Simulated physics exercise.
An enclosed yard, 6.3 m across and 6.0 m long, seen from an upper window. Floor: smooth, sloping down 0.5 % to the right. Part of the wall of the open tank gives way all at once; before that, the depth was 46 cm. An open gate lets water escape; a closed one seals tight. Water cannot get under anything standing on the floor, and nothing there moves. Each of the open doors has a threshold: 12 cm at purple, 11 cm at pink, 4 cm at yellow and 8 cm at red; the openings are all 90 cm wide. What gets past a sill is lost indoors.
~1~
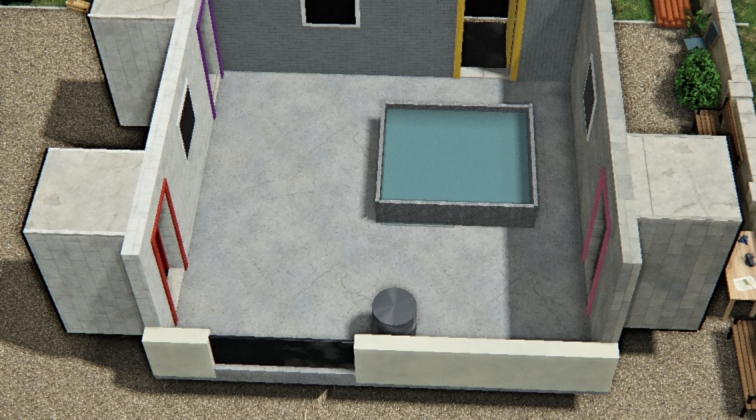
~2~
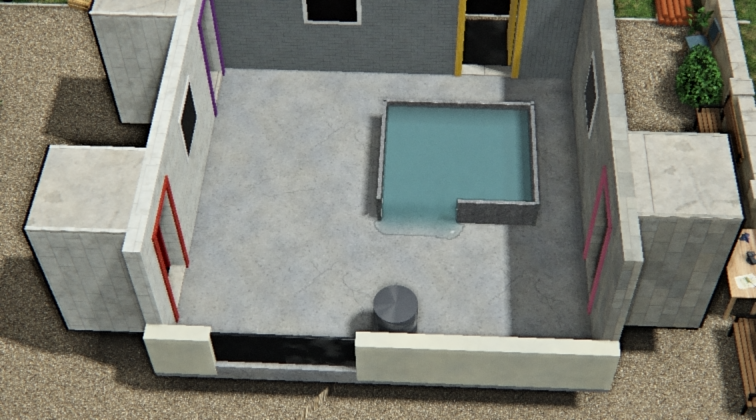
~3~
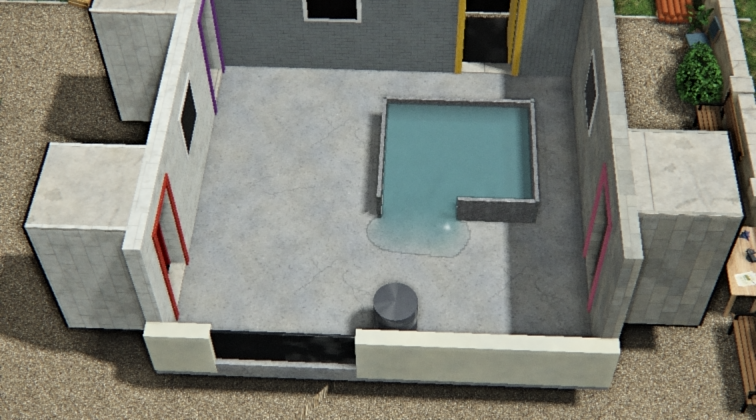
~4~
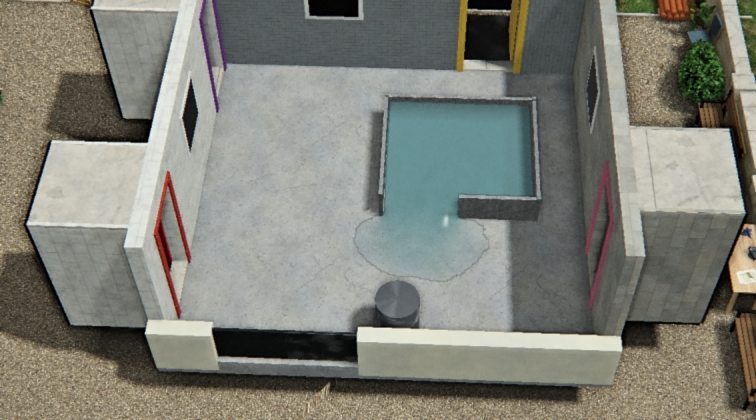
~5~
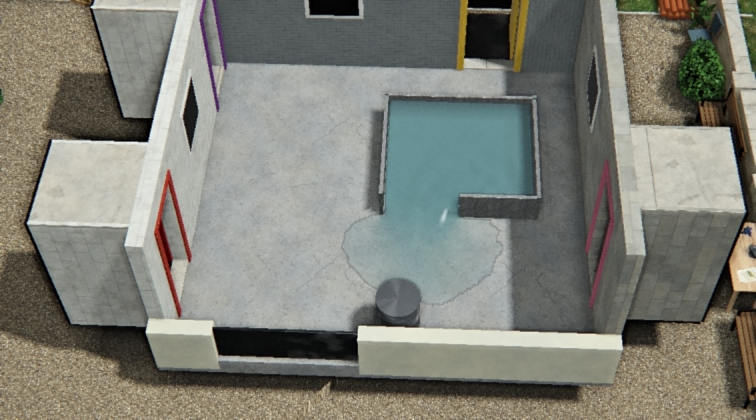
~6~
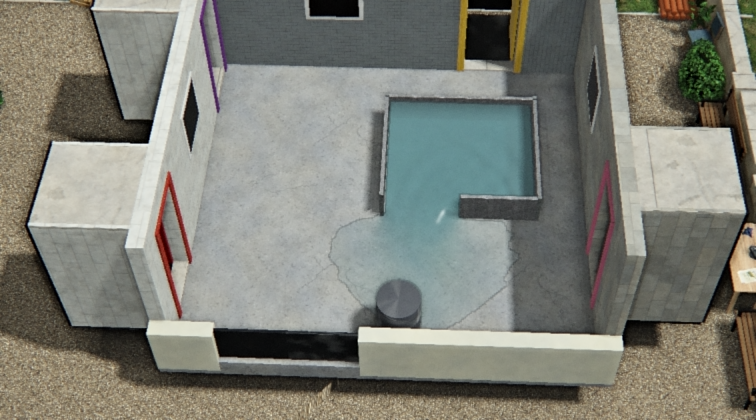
Water pouring through a gap in the front wall of an open tank, spreading across a walled yard's floor around a dark drum.
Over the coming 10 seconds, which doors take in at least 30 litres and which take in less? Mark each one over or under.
Purple door - under; pink door - under; yellow door - under; red door - over.
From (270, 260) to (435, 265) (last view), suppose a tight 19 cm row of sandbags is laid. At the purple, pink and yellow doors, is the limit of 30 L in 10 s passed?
Against the limit, the purple door stays within it, the pink door stays within it and the yellow door stays within it.
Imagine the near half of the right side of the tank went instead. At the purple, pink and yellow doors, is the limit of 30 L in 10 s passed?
Result: Purple limit not passed, pink limit not passed, yellow limit passed.
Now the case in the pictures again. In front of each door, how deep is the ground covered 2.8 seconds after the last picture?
Readings (cm): Purple = 0; pink = 9; yellow = 0; red = 16.
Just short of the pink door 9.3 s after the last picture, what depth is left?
The depth there is near 7.5 cm.
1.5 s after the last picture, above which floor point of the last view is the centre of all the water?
Its balance point lies near (439, 212).
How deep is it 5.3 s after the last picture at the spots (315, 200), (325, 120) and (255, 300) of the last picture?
About 2, 1 and 8 cm.
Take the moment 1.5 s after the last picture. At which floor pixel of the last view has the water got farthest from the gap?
Location: Approx. (187, 346) in the last view.
Then, 0.7 s after the last picture water covers 20 % of the floor and is deepest (28 cm) near (398, 219); purple door not reached, pink door not reached, yellow door not reached, red door not reached.
Then, 1.5 s after the last picture water covers 30 % of the floor and is deepest (27 cm) near (405, 313); purple door not reached, pink door not reached, yellow door not reached, red door not reached.
Then, 2.8 s after the last picture water covers 40 % of the floor and is deepest (26 cm) near (586, 361); purple door not reached, pink door 9 cm at the sill, 0 L in, yellow door not reached, red door 16 cm at the sill, 6 L in.
Then, 5.3 s after the last picture water covers 75 % of the floor and is deepest (17 cm) near (565, 80); purple door 2 cm at the sill, 0 L in, pink door 9 cm at the sill, 1 L in, yellow door not reached, red door 13 cm at the sill, 67 L in.
Then, 9.3 s after the last picture water covers 95 % of the floor and is deepest (11 cm) near (434, 91); purple door 5 cm at the sill, 0 L in, pink door 8 cm at the sill, 1 L in, yellow door 6 cm at the sill, 4 L in, red door 7 cm at the sill, 90 L in.
